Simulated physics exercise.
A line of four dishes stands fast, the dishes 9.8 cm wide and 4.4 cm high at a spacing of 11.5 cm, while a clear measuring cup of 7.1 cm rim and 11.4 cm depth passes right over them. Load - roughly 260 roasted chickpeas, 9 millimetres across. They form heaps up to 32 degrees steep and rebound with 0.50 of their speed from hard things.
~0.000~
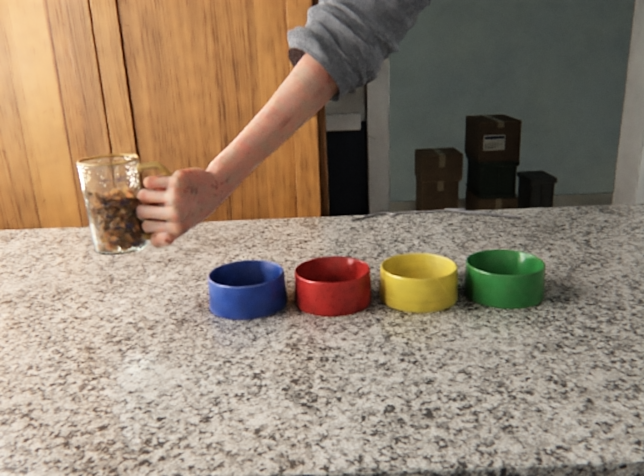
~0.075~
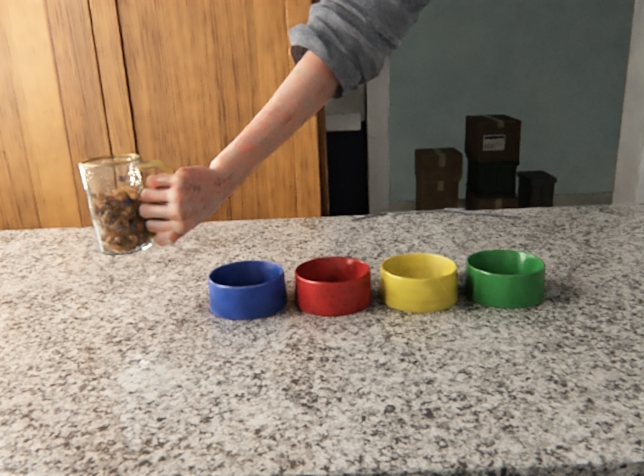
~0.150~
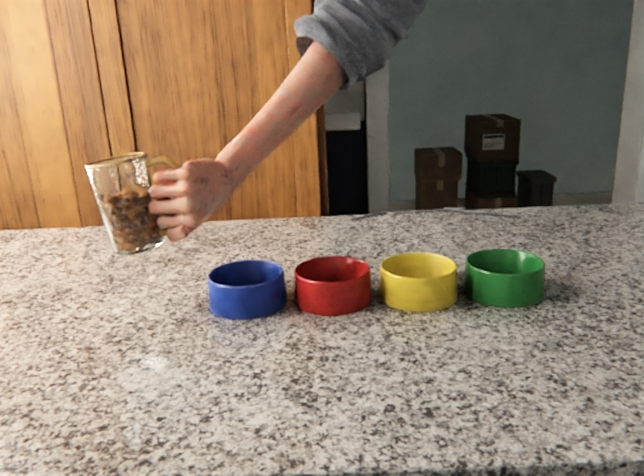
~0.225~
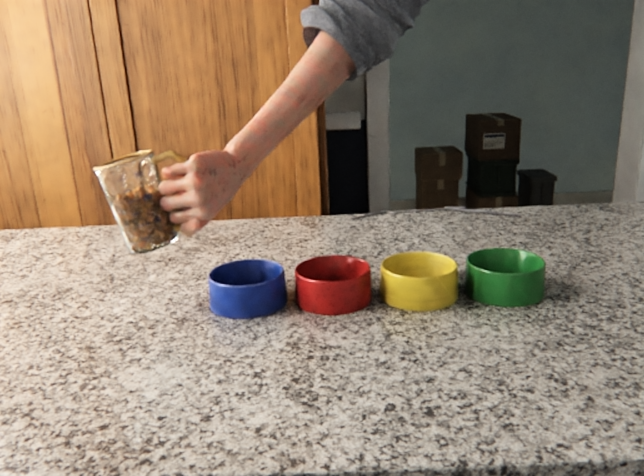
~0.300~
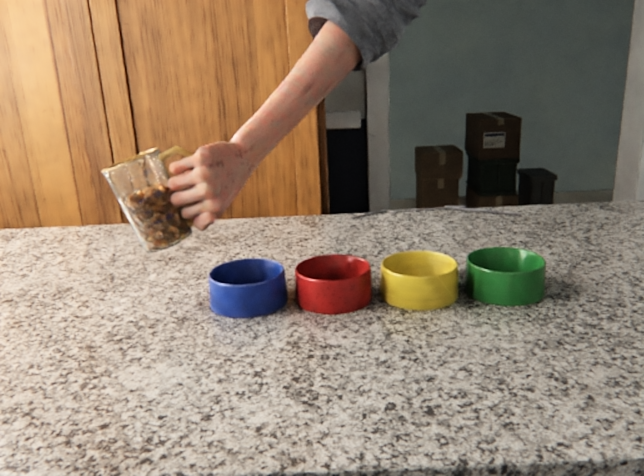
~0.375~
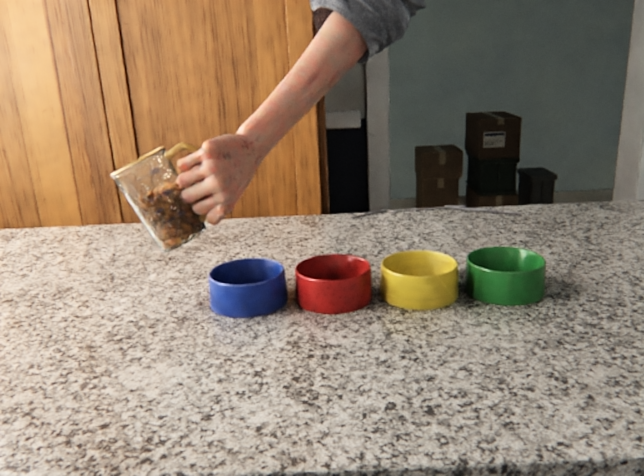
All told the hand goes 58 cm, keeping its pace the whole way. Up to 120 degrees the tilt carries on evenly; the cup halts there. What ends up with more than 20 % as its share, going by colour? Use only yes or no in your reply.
Red dish: Yes; blue dish: No; green dish: No; yellow dish: No; counter: No.
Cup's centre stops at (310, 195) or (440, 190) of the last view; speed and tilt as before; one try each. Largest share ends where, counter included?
I'd bet on blue for the first try and red for the second.
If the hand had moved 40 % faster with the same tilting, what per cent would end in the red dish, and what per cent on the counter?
Red: 0; counter: 10.
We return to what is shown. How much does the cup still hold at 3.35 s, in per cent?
0 per cent.
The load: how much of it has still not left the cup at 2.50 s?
Close to 0 in a hundred.
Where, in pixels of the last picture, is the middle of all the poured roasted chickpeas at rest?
Somewhere around (332, 285) in the final frame.
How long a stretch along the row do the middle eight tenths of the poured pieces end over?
7 cm, roughly.
Then, at 1.65 s, tilt 119 degrees; cup holds 80 %, red 10 %.
Then, at 2.50 s, tilt 120 degrees; cup holds 0 %, red 90 %.
After 3.35 s, tilt 120 degrees; cup holds 0 %, red 90 %.
At rest (3.7 s), red 90 %, blue 0 %, green 0 %, yellow 0 %, counter 10 %.
